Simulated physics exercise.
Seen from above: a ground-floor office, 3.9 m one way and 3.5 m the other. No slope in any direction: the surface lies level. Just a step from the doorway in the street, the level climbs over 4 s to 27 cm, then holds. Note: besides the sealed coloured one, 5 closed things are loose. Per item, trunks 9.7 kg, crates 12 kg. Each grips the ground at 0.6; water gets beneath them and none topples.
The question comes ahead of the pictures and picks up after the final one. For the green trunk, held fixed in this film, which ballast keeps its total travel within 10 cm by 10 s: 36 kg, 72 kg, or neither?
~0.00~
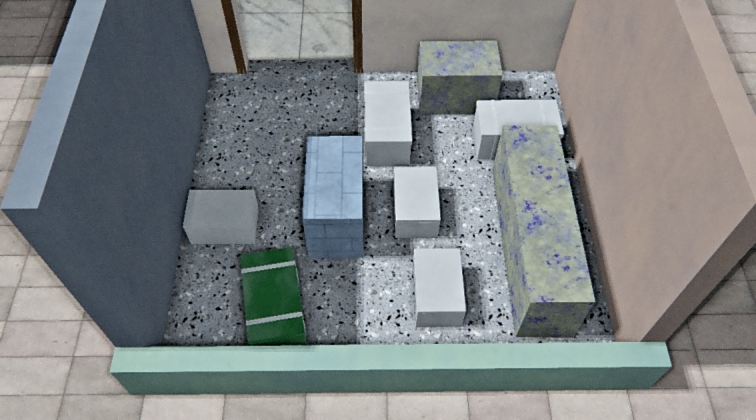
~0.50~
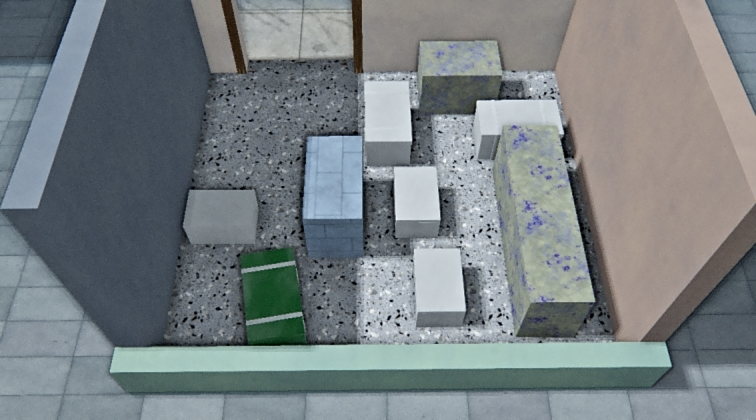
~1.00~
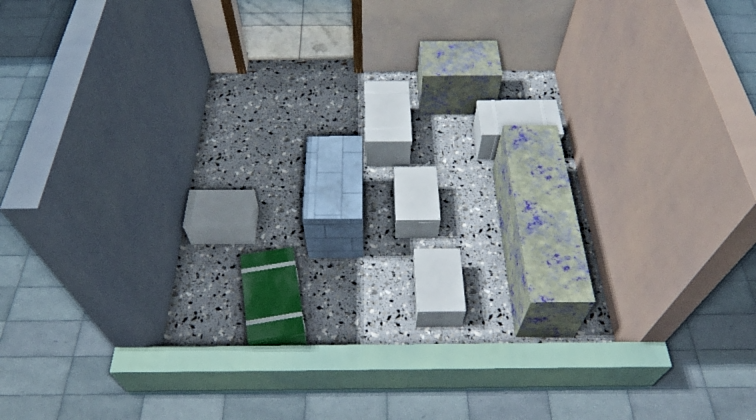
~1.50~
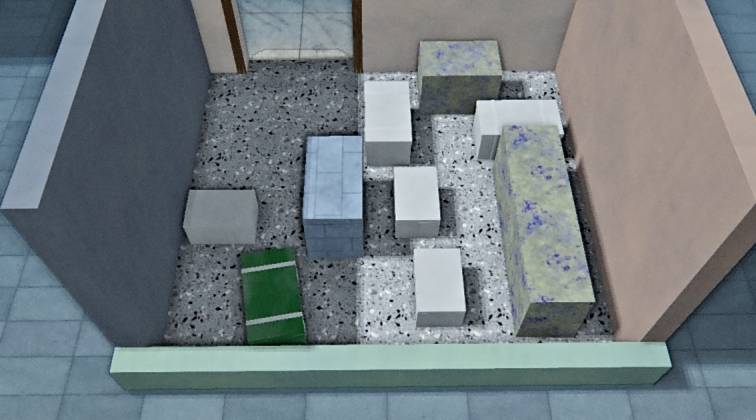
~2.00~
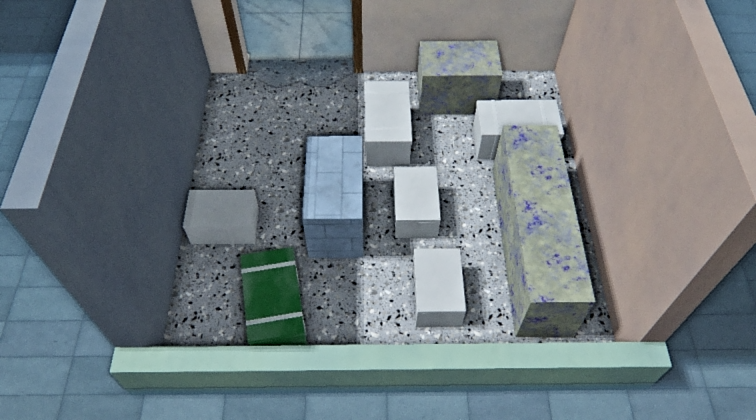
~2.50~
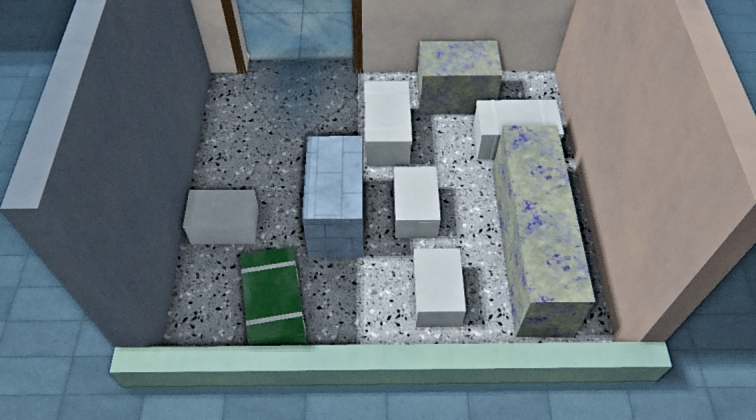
Neither.
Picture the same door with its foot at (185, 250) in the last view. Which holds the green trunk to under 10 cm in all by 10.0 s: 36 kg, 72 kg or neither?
Note: Neither mass keeps it.
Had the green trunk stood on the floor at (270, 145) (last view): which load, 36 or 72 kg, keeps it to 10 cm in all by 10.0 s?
Short answer: Heavier load only.
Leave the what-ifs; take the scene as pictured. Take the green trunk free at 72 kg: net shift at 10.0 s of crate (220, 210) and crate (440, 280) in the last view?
140 cm and 50 cm respectively.
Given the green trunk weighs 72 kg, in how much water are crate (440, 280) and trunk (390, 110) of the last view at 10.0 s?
Some 19 cm at the first, some 12 cm at the second.
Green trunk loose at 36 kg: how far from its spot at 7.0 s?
Around 100 centimetres out of place.
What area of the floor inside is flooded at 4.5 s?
Close to 6.0 m2, I'd say.
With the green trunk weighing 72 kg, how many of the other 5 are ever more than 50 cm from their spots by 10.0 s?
Count: 3.
After 3.5 s the green trunk would be 0 cm from its start with 36 kg and 0 cm from its start with 72 kg; 0 cm of water round it then.
After 4.5 s the green trunk would be 0 cm from its start with 36 kg and 0 cm from its start with 72 kg; 3 cm of water round it then.
After 7.0 s the green trunk would be 107 cm from its start with 36 kg and 27 cm from its start with 72 kg; 13 cm of water round it then.
After 10.0 s the green trunk would be 171 cm from its start with 36 kg and 129 cm from its start with 72 kg; 18 cm of water round it then.
